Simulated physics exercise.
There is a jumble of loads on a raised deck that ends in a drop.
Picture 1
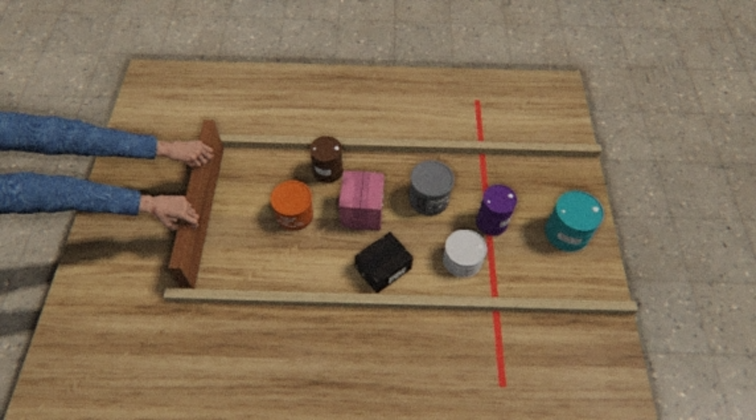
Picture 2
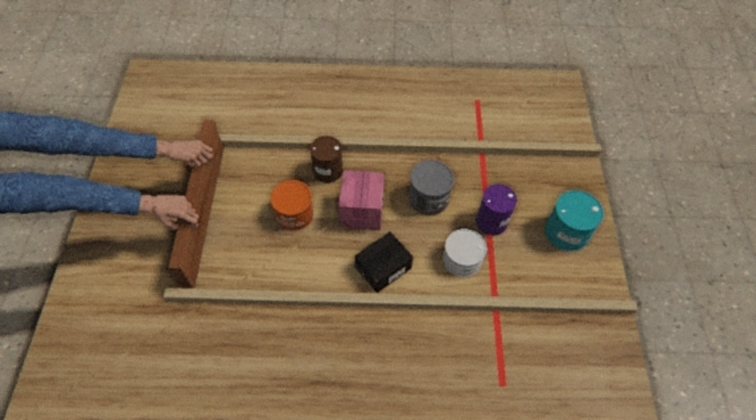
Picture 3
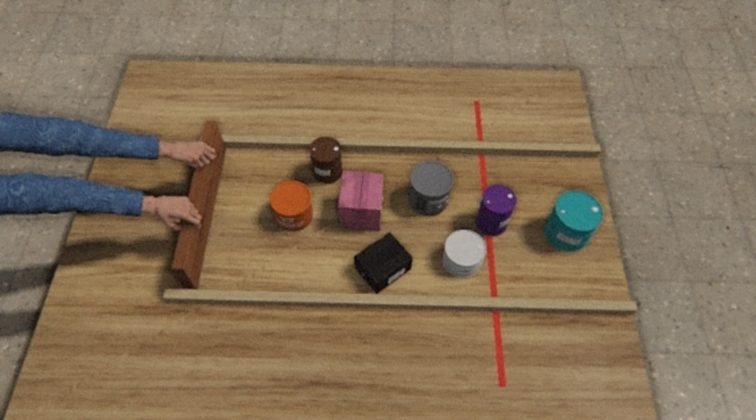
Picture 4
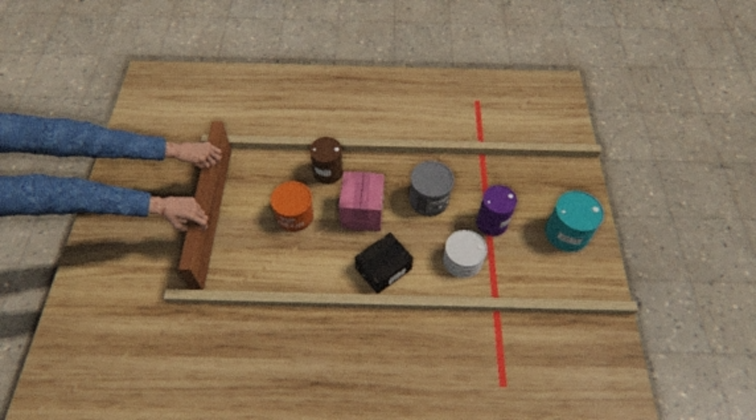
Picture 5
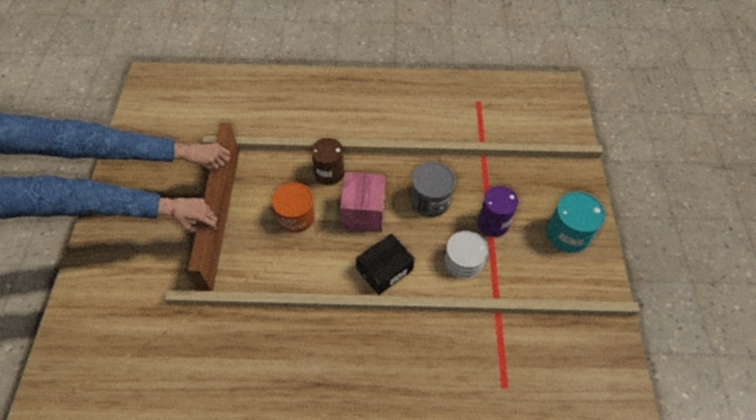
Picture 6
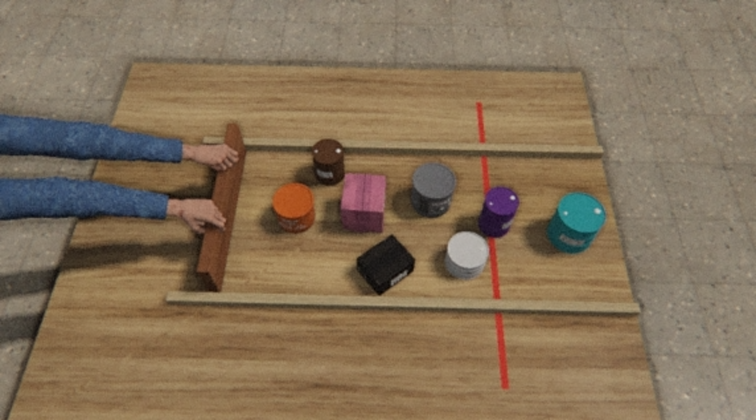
A wooden plank, held by two hands in blue sleeves, stayed still at first, then slid slightly right across the table toward the canisters, pink parcel and black box, which stayed put.
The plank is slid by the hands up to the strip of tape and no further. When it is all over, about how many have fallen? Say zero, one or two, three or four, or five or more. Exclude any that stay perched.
I foresee no drops here.
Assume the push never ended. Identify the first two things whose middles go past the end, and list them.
First the turquoise canister, second the white canister.
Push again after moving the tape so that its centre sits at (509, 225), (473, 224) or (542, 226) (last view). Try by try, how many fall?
Taken one after another, the numbers are 0, 0 and 1.
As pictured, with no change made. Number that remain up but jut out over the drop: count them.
It totals 0.
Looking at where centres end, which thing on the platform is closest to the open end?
Nearest at the end: The turquoise canister.
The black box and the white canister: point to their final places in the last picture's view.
One ends up near (523, 279) and the other near (561, 260).
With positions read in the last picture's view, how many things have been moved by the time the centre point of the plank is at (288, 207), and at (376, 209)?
Answer - first 1, then 5.
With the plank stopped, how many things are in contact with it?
Looks like 3 of them, all told.
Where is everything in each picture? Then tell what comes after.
Turquoise canister (573, 222); purple canister (496, 211); white canister (464, 254); plank (199, 202); tape (488, 222), in the first frame.
Purple canister (496, 210); plank (199, 201), in the second frame.
White canister (464, 254); black box (383, 263), in the third frame.
Turquoise canister (574, 222); brown canister (327, 161), in the fourth frame.
Purple canister (497, 212); pink parcel (363, 203), in the fifth frame.
Turquoise canister (576, 223); purple canister (498, 213); white canister (466, 256); plank (224, 205); tape (490, 224), in the sixth frame.
Soon after, none off yet; turquoise canister at rest near (576, 223); purple canister at rest near (498, 213); white canister at rest near (466, 256).
Then, none off yet; turquoise canister at rest near (576, 223); purple canister moved a little near (508, 215); white canister moved about its own width near (505, 251).
At rest, the number that fall off is zero.
